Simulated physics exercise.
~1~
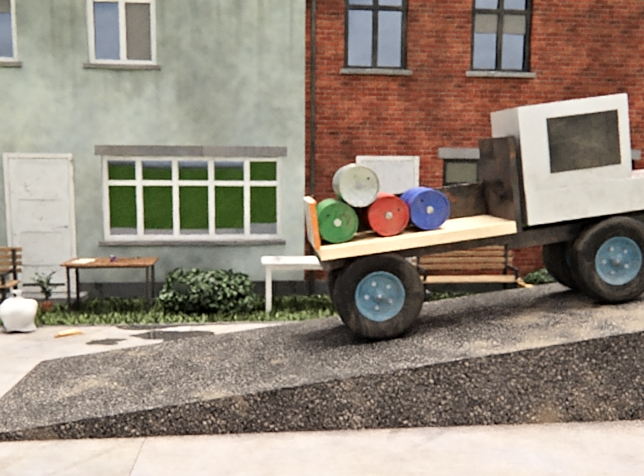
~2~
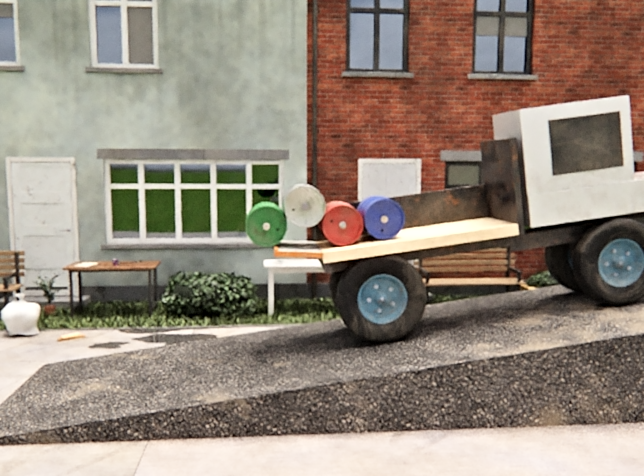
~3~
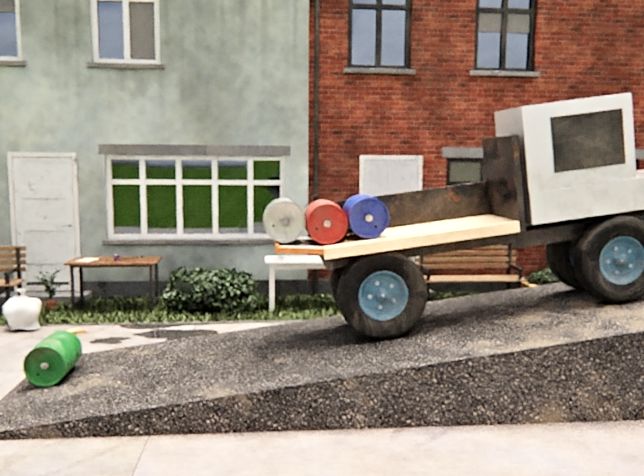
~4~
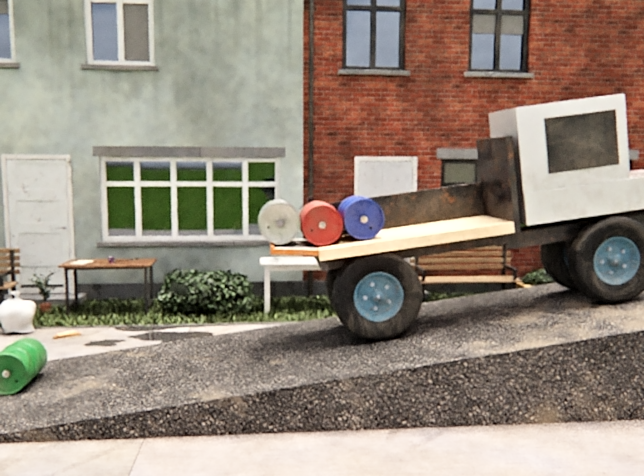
A pick-up on a slope drops its tailgate, and one green keg rolls off leftward downhill.
